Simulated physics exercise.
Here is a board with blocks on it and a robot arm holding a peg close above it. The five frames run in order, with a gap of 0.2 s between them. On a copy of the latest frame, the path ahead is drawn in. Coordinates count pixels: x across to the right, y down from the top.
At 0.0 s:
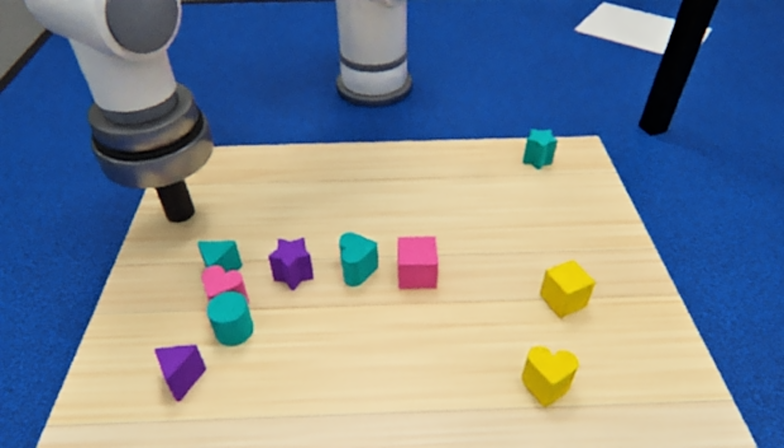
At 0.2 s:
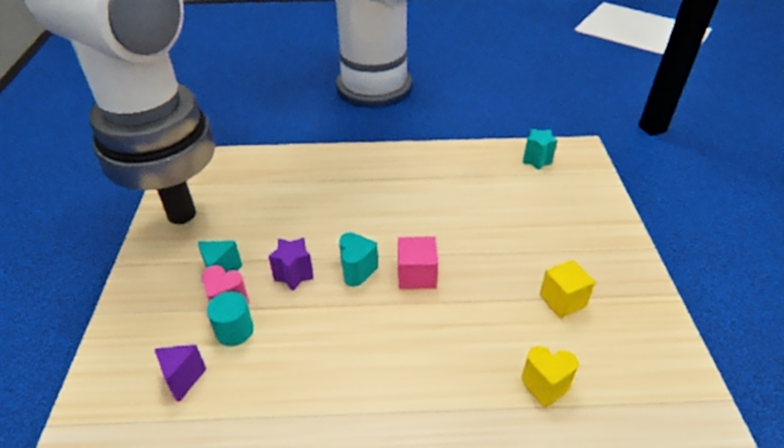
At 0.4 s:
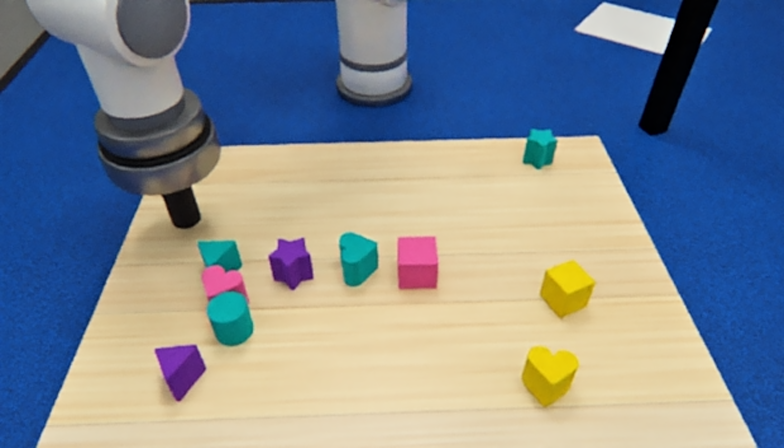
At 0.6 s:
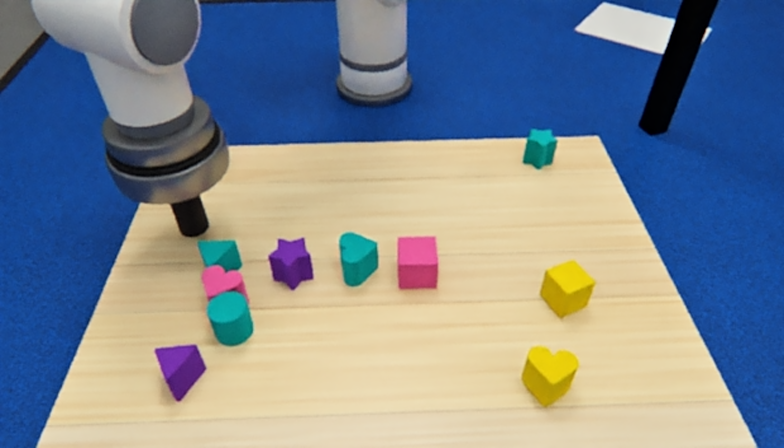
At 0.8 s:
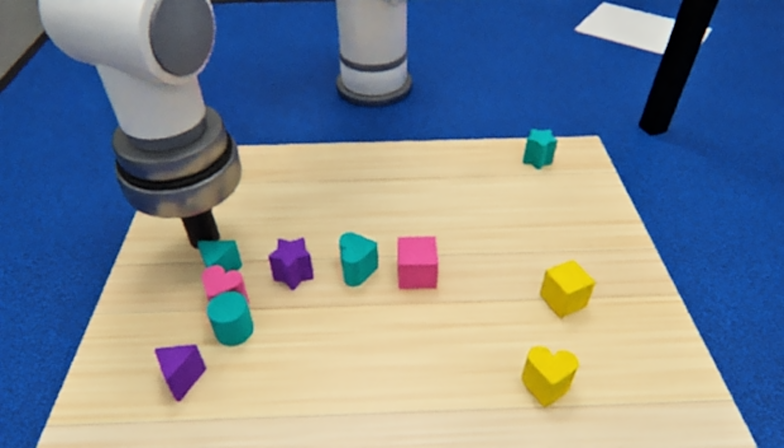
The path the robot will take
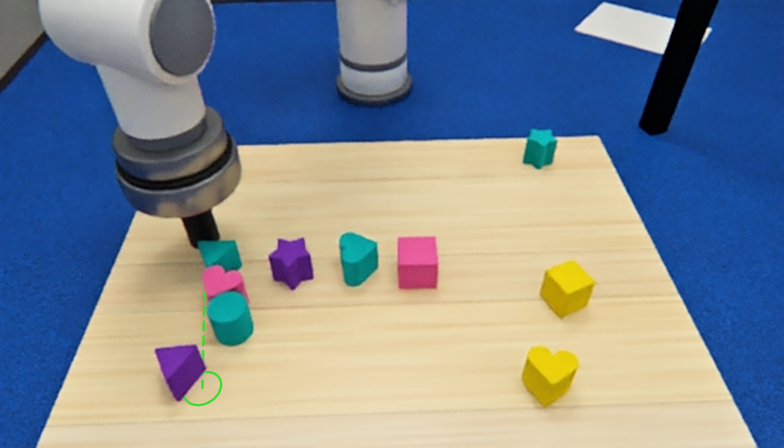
On a light wooden board scattered with colourful blocks, a robot arm moved its dark peg a short way down and to the right, close to the turquoise triangle, while the blocks stayed still.
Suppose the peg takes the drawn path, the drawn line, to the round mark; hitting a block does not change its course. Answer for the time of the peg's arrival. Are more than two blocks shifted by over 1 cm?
I expect so.
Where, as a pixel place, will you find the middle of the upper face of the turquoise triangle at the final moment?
Final place: (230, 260).
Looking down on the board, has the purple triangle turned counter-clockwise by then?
That would be a no.
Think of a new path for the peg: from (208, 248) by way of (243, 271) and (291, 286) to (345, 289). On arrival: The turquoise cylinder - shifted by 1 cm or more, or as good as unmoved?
Well, the turquoise cylinder shifts from its place.
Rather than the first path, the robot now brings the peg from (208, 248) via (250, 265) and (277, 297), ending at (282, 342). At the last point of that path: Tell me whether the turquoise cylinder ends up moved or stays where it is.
It keeps its position.
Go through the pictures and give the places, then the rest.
The first frame shows tip of the peg at (181, 213), middles of tops, purple triangle at (173, 357), turquoise triangle at (214, 249), pink heart block at (220, 280), turquoise cylinder at (227, 306).
The second frame shows peg at (182, 215), nothing pushed.
The third frame shows peg at (187, 219), nothing pushed.
The fourth frame shows peg at (195, 228), nothing pushed.
The fifth frame shows peg at (205, 240), purple triangle at (173, 357), turquoise triangle at (214, 249), pink heart block at (220, 280), turquoise cylinder at (227, 306).
The line goes straight from (208, 248) to (202, 388).
What follows on the original path. One third of the way, peg at (202, 280); turquoise triangle at (228, 260), turned 80° anticlockwise; pink heart block at (226, 287), turned 15° clockwise; turquoise cylinder at (228, 315).
Two thirds of the way, peg at (200, 327); turquoise triangle at (230, 260), turned 90° anticlockwise; pink heart block at (230, 288), turned 15° clockwise; turquoise cylinder at (230, 317).
At the end, peg at (199, 380); purple triangle at (159, 384), turned 65° clockwise; turquoise triangle at (230, 260), turned 90° anticlockwise; pink heart block at (230, 288), turned 15° clockwise; turquoise cylinder at (233, 322).
